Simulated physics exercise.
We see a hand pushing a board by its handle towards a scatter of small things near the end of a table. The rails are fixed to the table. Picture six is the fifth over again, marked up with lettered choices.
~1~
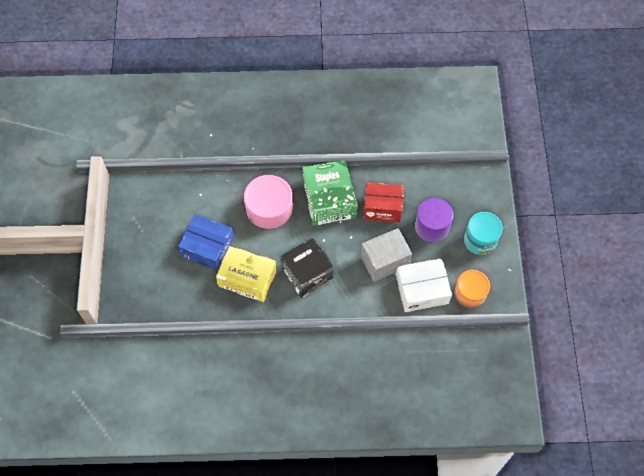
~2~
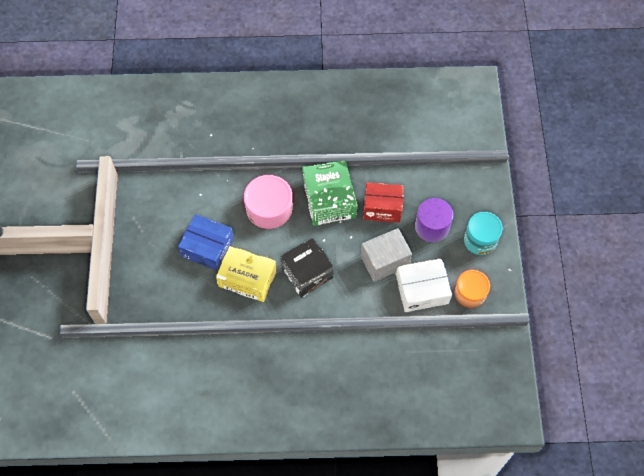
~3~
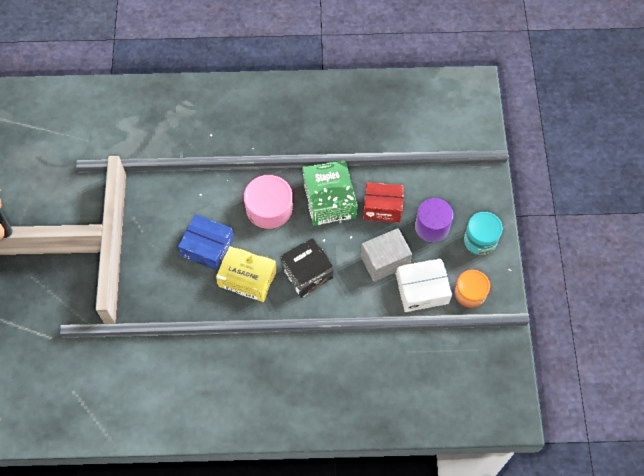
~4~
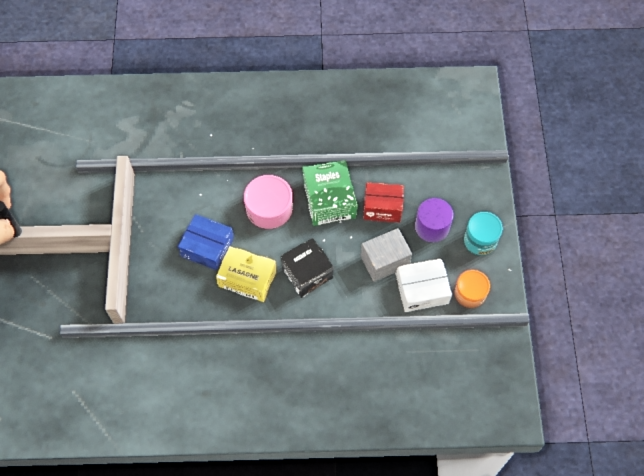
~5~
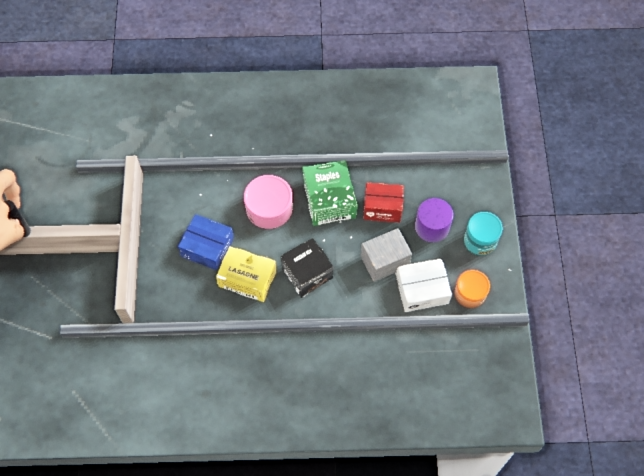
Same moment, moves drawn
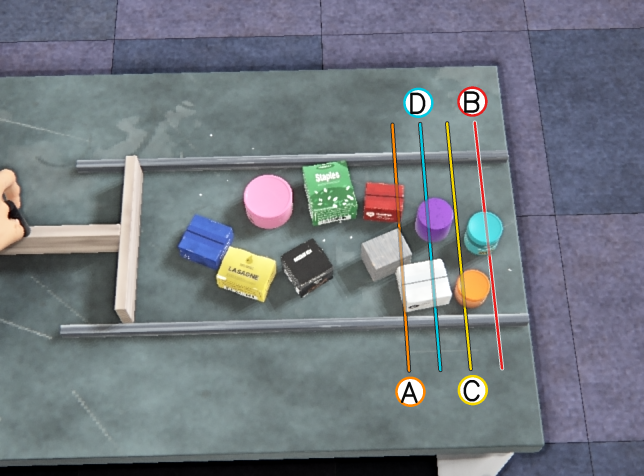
A wooden board with a long handle slides slowly to the right between two metal rails on a dark table, as a hand gripping the handle comes into view at the left edge. The board edges closer to the scattered colourful boxes and tubs, which stay still, a gap remaining before the blue box.
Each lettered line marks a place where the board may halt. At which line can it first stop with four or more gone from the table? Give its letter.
It must go as far as D.
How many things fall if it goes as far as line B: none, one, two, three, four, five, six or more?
Six or more.
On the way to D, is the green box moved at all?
By then, yes.
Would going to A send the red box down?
No.
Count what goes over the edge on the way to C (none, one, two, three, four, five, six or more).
By then, six or more.
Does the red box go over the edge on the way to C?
By then, yes.
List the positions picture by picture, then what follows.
Orange tub (472, 289); grey block (386, 255); purple pot (434, 220), in the first picture.
Board (98, 230); black packet (308, 267), in the second picture.
Board (107, 230); white box (424, 286), in the third picture.
Board (117, 230); green box (329, 192), in the fourth picture.
Board (126, 229); blue box (207, 242); pink jar (268, 202); orange tub (472, 289), in the fifth picture.
On the copy, A at (400, 240); B at (488, 238); C at (458, 239); D at (430, 239).
On D. First, board (235, 227); pink jar (276, 193); yellow packet (269, 280).
Then, board (344, 224); turquoise jar (519, 246); orange tub (492, 293).
Finally, board (428, 222); purple pot over the edge; red box over the edge; six fallen.
By contrast, A drops only three; B drops eight, but is farther than needed; C drops seven, but is farther than needed.
